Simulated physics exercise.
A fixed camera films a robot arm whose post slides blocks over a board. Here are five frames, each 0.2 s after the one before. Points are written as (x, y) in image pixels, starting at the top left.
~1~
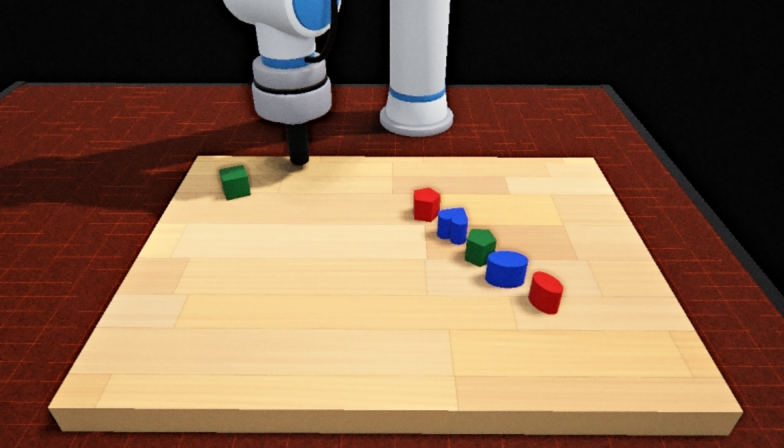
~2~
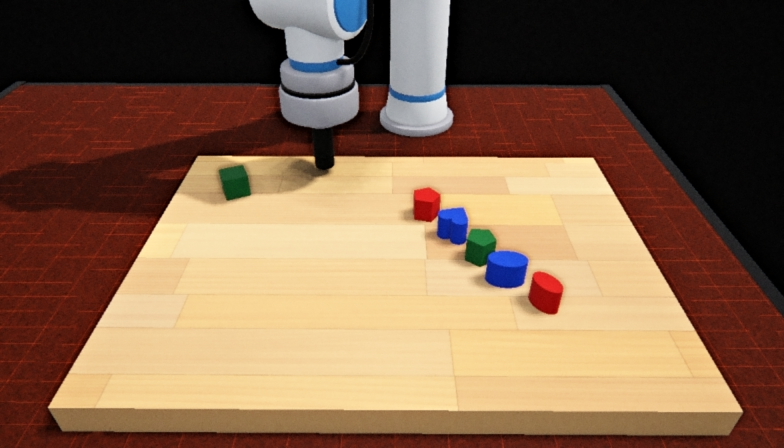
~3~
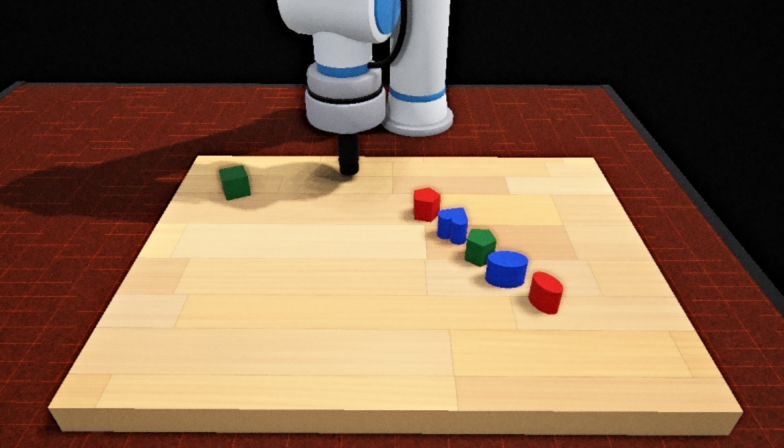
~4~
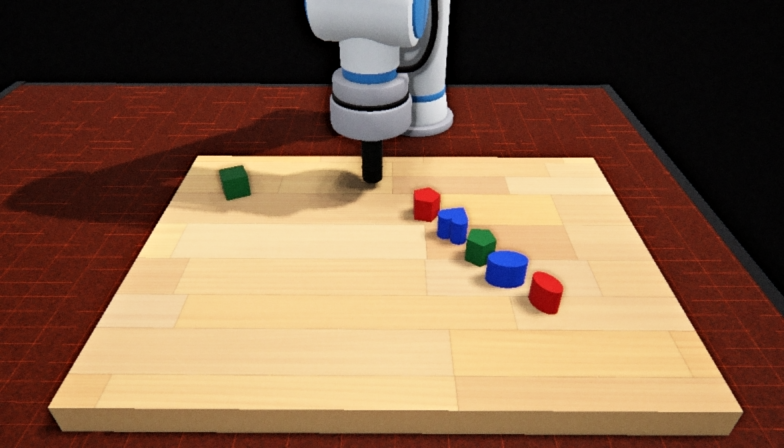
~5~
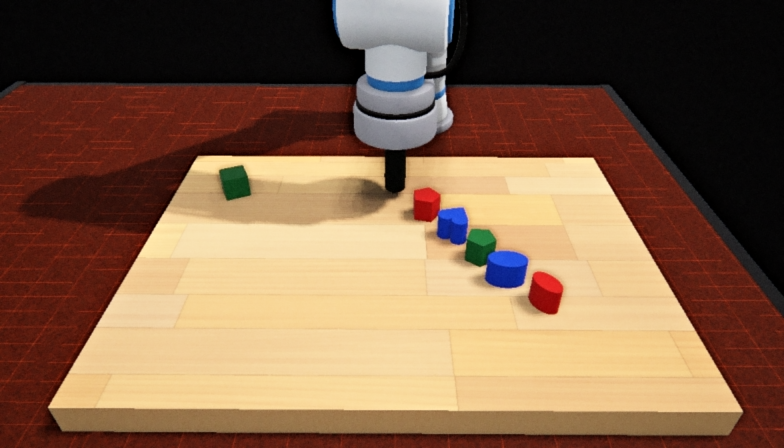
In this clip, a robot arm moves its black post rightward and slightly toward the viewer over a wooden board, nearing a red pentagonal block in a diagonal row of coloured blocks, while all the blocks stay still.
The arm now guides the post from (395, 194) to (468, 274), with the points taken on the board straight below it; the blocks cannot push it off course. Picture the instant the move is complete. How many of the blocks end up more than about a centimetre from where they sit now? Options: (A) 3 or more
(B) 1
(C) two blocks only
My pick is C.
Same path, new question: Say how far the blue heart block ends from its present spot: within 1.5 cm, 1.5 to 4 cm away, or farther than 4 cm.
Overall it shifts between 1.5 and 4 cm.
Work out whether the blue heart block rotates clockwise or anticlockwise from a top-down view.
From the top: Counterclockwise.
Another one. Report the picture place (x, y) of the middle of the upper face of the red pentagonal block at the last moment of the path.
Its top centre is at about (449, 203).
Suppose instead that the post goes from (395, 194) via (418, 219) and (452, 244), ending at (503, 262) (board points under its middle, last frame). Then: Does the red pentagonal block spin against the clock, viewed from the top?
Yes.
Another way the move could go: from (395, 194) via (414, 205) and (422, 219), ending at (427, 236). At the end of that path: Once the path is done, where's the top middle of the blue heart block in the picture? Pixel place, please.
It should be at (475, 224) by then.
The first path, step by step. One third of the way, post at (417, 211); red pentagonal block at (441, 201), turned 45° anticlockwise.
Two thirds of the way, post at (441, 238); red pentagonal block at (449, 203), turned 95° anticlockwise; blue heart block at (469, 221), turned 50° anticlockwise.
At the end, post at (468, 267); red pentagonal block at (449, 203), turned 95° anticlockwise; blue heart block at (472, 222), turned 75° anticlockwise; green pentagonal block at (486, 238); blue oval block still.
